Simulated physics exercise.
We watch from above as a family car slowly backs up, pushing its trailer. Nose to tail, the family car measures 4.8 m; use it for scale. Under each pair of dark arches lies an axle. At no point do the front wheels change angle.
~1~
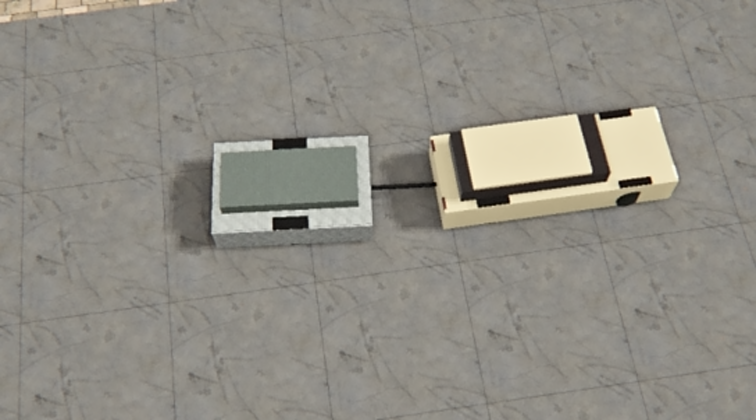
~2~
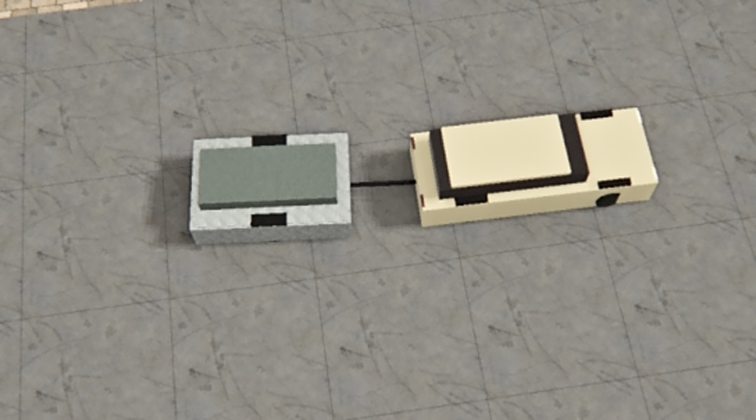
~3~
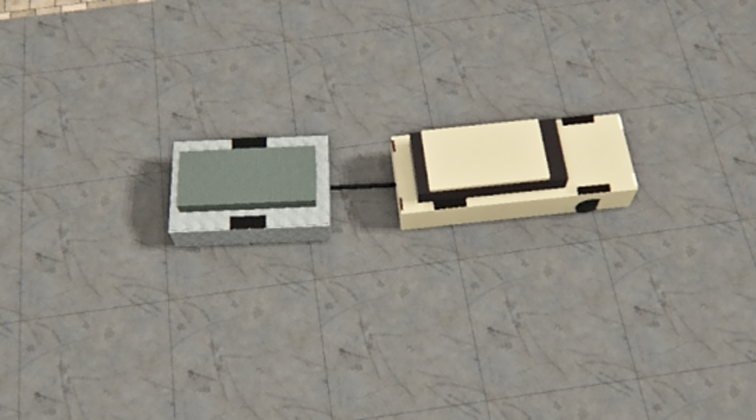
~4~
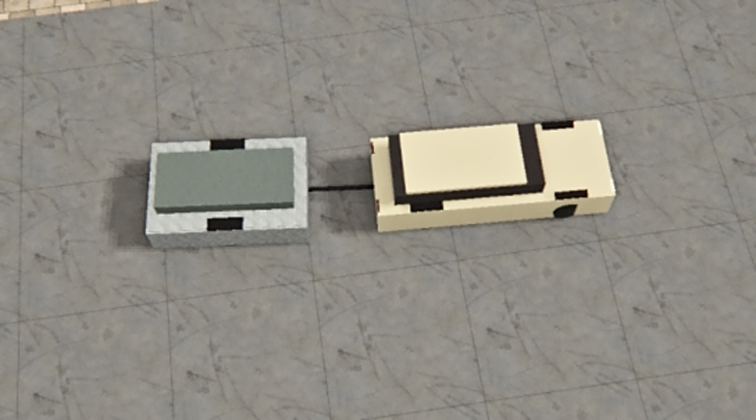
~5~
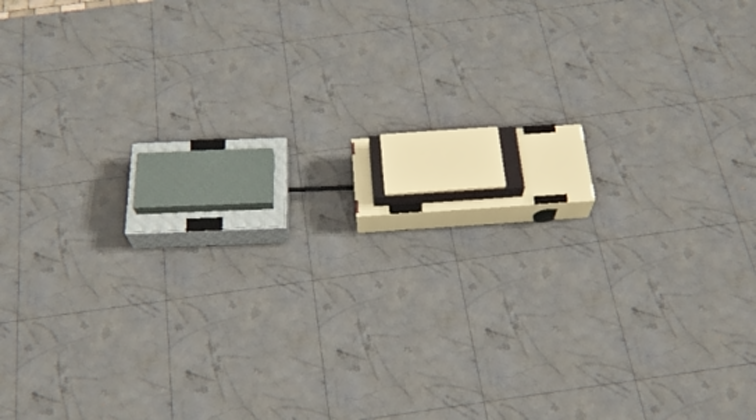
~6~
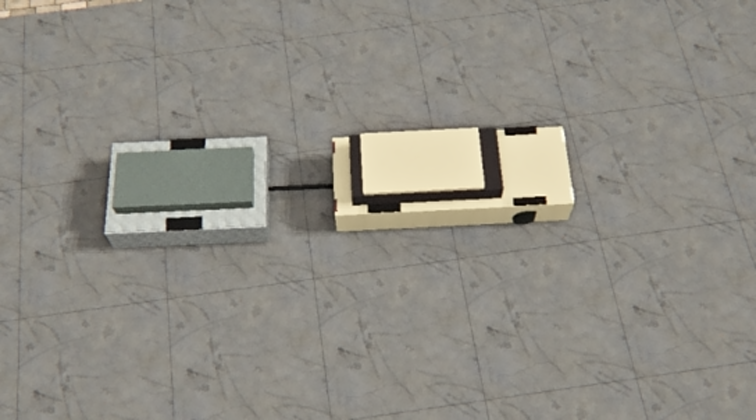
The video shows, from above, a cream car slowly backing to the left across gray paving, pushing a small gray-and-white trailer ahead of it, as the slight angle between the two gradually closes until they line up.
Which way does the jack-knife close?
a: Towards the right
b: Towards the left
Option a: Towards the right.
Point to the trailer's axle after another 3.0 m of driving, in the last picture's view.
It ends up close to (44, 197).
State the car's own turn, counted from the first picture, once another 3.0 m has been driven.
Roughly 12° from where it started.
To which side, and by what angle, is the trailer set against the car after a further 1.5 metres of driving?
I'd say around 5° off to the right of the car.
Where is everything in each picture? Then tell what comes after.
The first frame shows car's middle (559, 147), trailer's axle (290, 183); tail 5° to the car's left; front wheels 7° left.
The second frame shows car's middle (538, 147), trailer's axle (269, 180); tail 5° to the car's left.
The third frame shows car's middle (518, 152), trailer's axle (249, 182); tail 4° to the car's left.
The fourth frame shows car's middle (495, 156), trailer's axle (226, 184); tail 3° to the car's left.
The fifth frame shows car's middle (475, 159), trailer's axle (206, 184); tail 2° to the car's left.
The sixth frame shows car's middle (455, 160), trailer's axle (186, 183); tail in line with the car.
1.5 m further on, the tail is 6° to the car's right, the car has turned 9° and the trailer's axle is at (114, 188) of the last picture.
3.0 m further on, the tail is 17° to the car's right, the car has turned 13° and the trailer's axle is at (44, 197) of the last picture.
4.4 m further on, the tail is 34° to the car's right, the car has turned 16° and the trailer's axle is out of the picture.
5.9 m further on, the tail is 59° to the car's right, the car has turned 20° and the trailer's axle is out of the picture; it has jack-knifed.
